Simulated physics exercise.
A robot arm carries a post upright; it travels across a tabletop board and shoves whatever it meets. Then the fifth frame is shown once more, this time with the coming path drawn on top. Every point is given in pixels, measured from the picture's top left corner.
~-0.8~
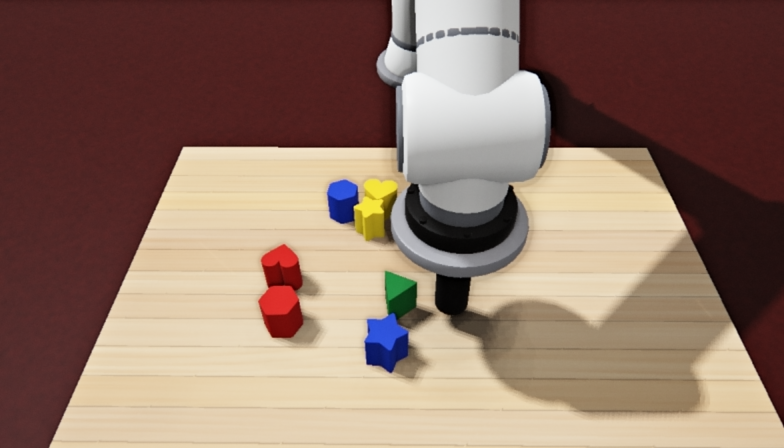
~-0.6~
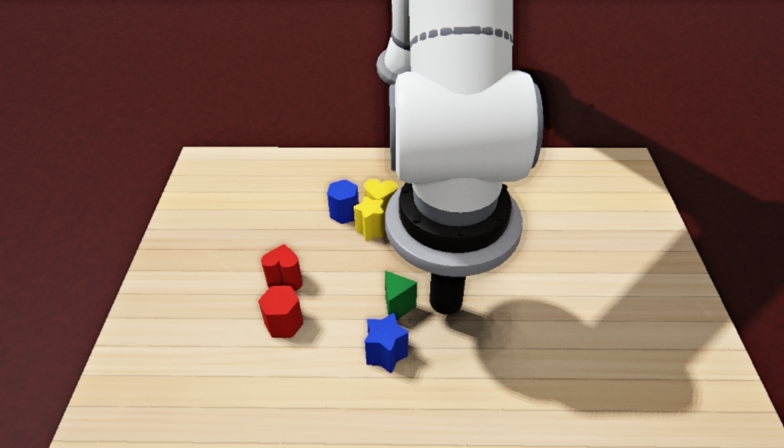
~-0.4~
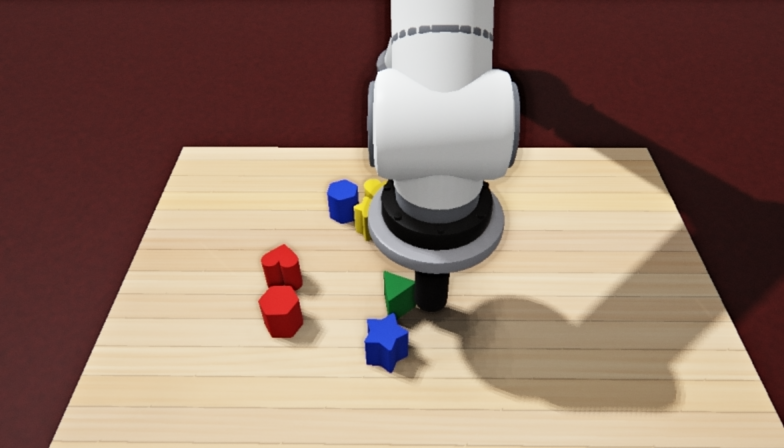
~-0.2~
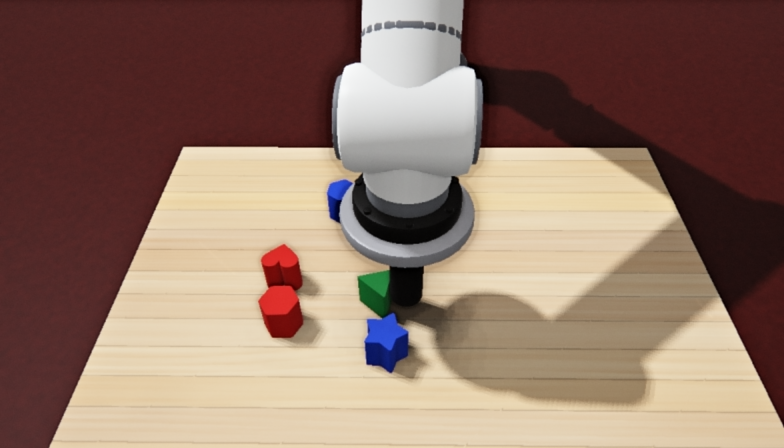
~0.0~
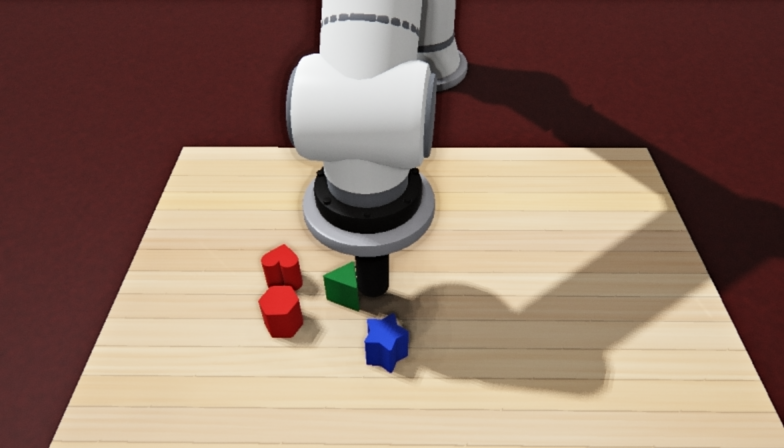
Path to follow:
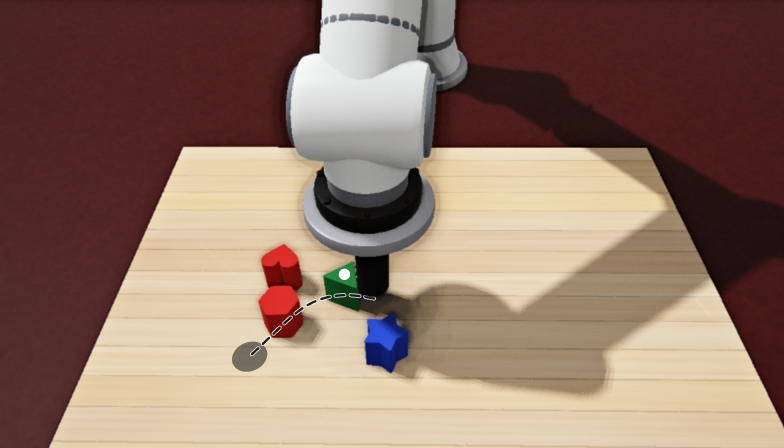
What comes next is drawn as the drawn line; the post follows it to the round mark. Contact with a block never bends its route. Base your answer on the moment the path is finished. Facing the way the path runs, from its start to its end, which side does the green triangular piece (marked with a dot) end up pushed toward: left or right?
So, looking from the first point of the path to the last, the green triangular piece moves rightwards.
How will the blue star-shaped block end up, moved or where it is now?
At the moment the path ends, the blue star-shaped block still stands where it did.
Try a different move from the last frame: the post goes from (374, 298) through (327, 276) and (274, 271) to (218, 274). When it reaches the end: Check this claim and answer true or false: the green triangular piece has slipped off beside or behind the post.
My answer: True.
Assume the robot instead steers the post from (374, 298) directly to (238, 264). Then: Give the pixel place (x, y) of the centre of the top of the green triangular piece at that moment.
Expect it around (274, 274).
The line goes from (374, 298) via (327, 297) and (286, 322), ending at (250, 356); the dot is on the green triangular piece.
The first path, step by step. One third of the way, post (325, 284); red heart (277, 255); green triangular piece (295, 272).
Two thirds of the way, post (282, 309); red hexagonal block (249, 319), turned 25° anticlockwise; red heart (271, 253), turned 35° clockwise; green triangular piece (266, 278), turned 40° clockwise.
At the end, post (245, 343); red hexagonal block (204, 345), turned 15° clockwise; red heart (271, 253), turned 35° clockwise; green triangular piece (266, 278), turned 40° clockwise; blue star-shaped block unmoved.
